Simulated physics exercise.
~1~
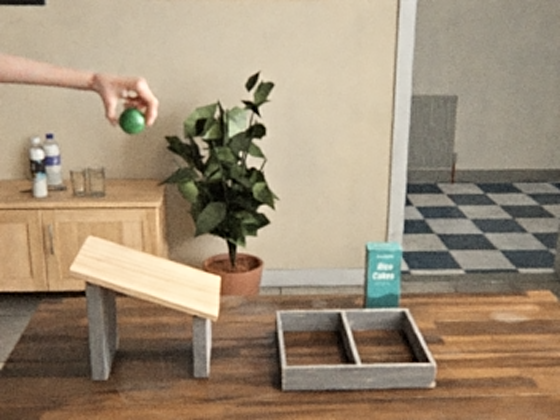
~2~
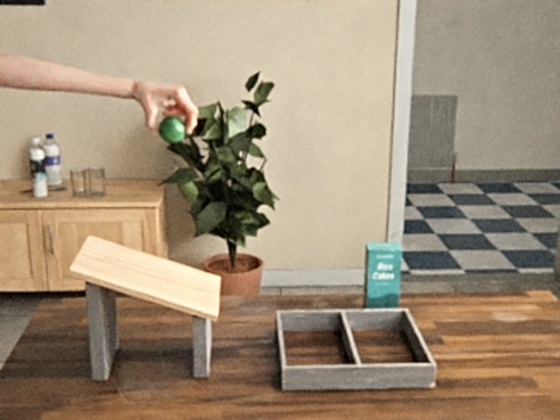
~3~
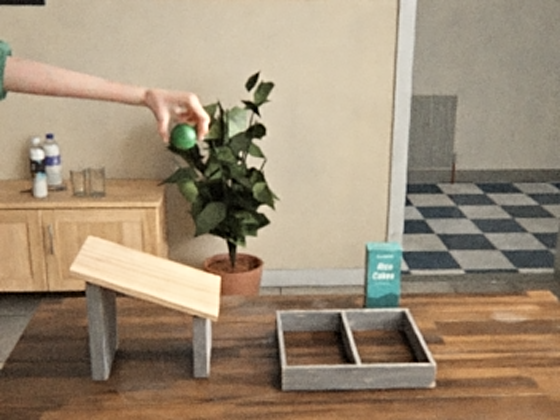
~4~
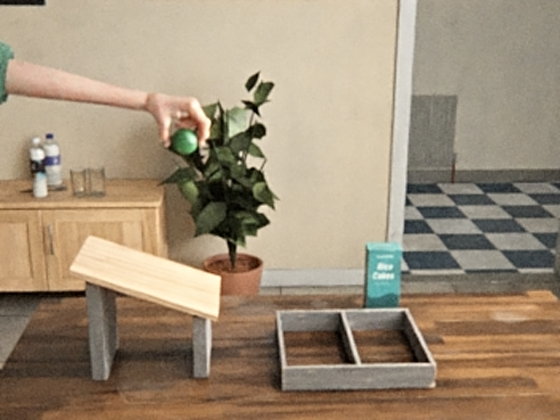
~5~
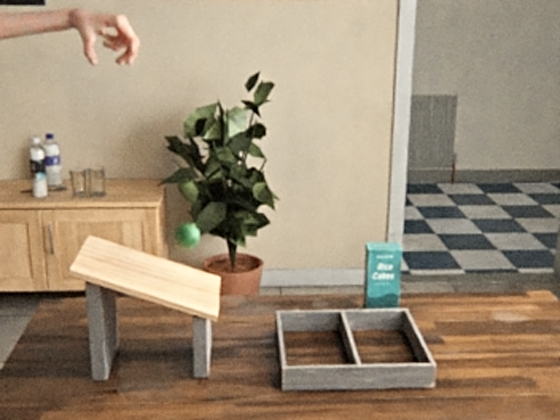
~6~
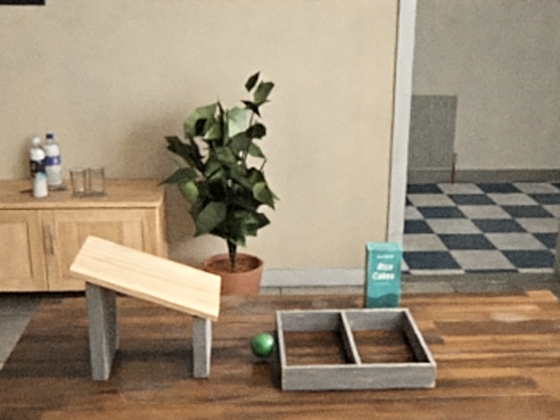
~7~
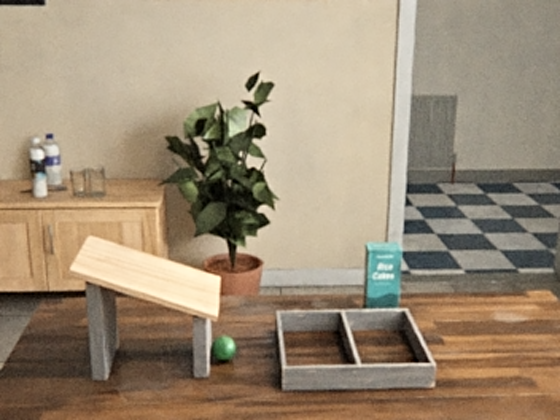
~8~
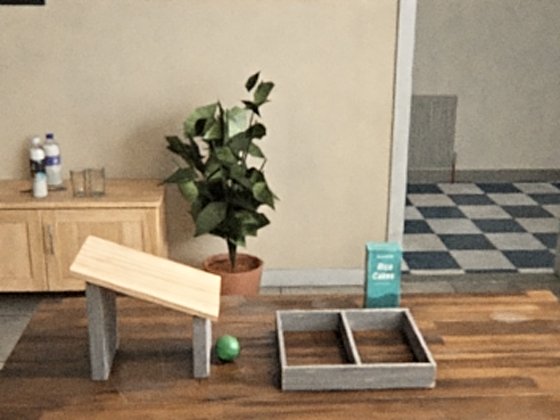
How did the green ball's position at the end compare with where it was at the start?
At the start the green ball was held in a hand up in the air above the sloping board. By the end it was lower and further right, resting on the wooden surface between the board's shorter support and the tray.
